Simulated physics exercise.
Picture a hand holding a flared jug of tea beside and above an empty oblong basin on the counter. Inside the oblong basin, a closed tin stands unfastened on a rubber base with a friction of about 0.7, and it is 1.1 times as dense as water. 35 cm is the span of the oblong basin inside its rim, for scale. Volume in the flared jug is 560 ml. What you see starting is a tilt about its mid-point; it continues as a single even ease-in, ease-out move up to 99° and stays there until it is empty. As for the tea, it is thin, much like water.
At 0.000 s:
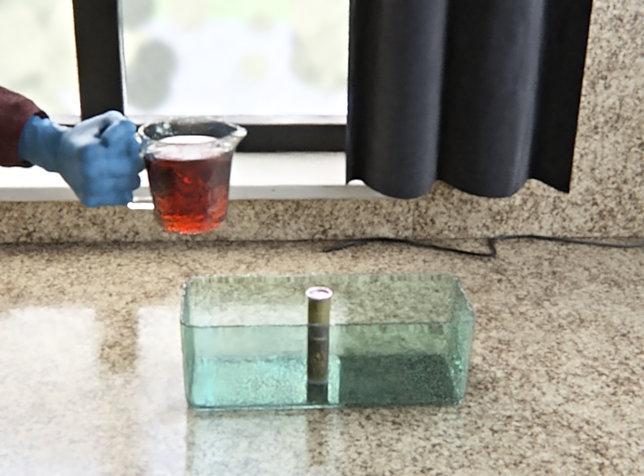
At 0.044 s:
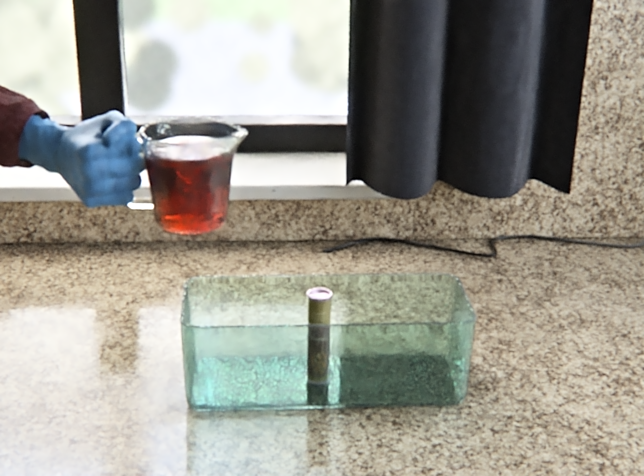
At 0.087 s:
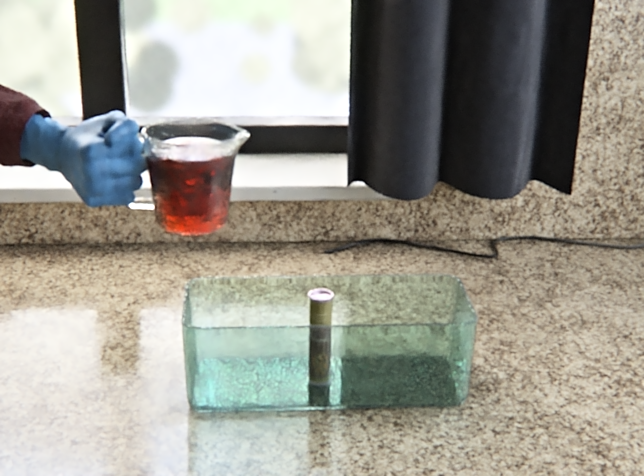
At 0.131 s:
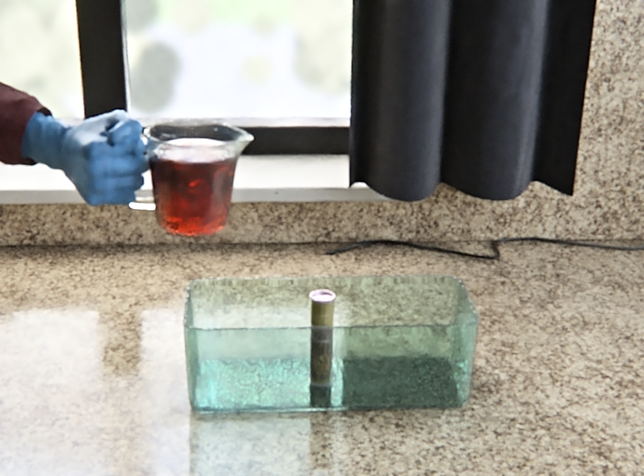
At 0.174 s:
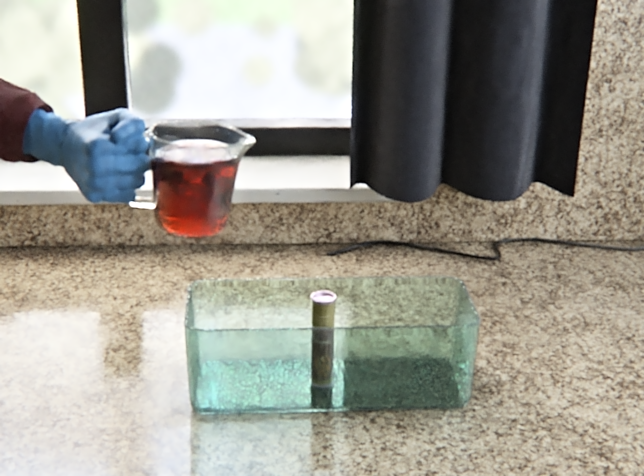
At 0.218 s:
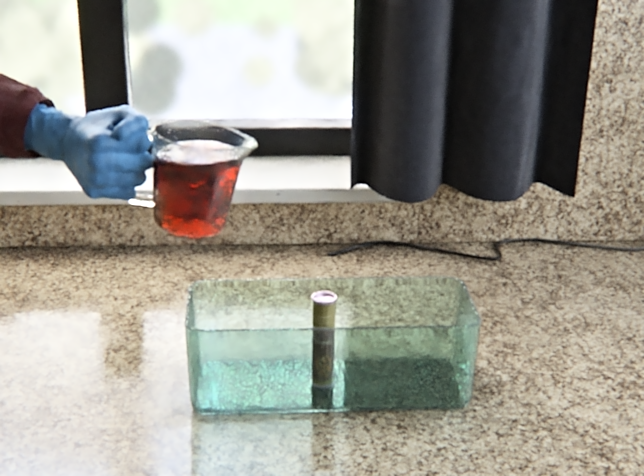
At the start, a blue-gloved hand holds a flared glass jug of reddish tea level, above and to the left of an oblong basin with an upright tin in it. The jug then begins to tilt slightly to the right, its lean growing gradually but staying small, while the basin stays empty.
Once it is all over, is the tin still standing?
It pitches over.
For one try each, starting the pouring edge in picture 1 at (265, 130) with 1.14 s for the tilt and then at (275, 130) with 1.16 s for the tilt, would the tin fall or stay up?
In the first try it comes down; in the second it remains standing.
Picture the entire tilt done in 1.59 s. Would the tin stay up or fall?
Outcome - the tin comes down.
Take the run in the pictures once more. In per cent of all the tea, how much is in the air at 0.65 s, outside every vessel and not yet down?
My guess is roughly 14 %.
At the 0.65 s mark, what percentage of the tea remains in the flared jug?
84 %.
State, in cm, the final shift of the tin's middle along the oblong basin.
Shift of tin centre: Approx. 9.0 cm.
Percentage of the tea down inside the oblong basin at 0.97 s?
I reckon close to 46 per cent.
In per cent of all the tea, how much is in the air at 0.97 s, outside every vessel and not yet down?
Near 24 in a hundred.
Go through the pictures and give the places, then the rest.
In the first frame, tilt 0°; pouring edge (246, 131); surface from (146, 148) to (231, 148); the oblong basin's rim runs from (183, 302) to (466, 298); the tin's top is at (319, 297).
In the second frame, tilt 0°; pouring edge (247, 132); surface from (147, 148) to (232, 148).
In the third frame, tilt 1°; pouring edge (249, 134); surface from (148, 149) to (234, 150).
In the fourth frame, tilt 3°; pouring edge (252, 137); surface from (151, 150) to (236, 151).
In the fifth frame, tilt 5°; pouring edge (255, 140); surface from (153, 152) to (239, 153).
In the sixth frame, tilt 8°; pouring edge (257, 144); surface from (155, 152) to (242, 153).
By 0.65 s the tilt is 59° and 85 per cent is still to pour; the tin stands where it began.
By 0.97 s the tilt is 92° and 30 per cent is still to pour; the tin leans 6°.
By 1.30 s the tilt is 99° and 2 per cent is still to pour; the tin lies on its side.
By 1.66 s the tilt is 99° and 0 per cent is still to pour; the tin lies on its side.
At rest the tin lies on its side.
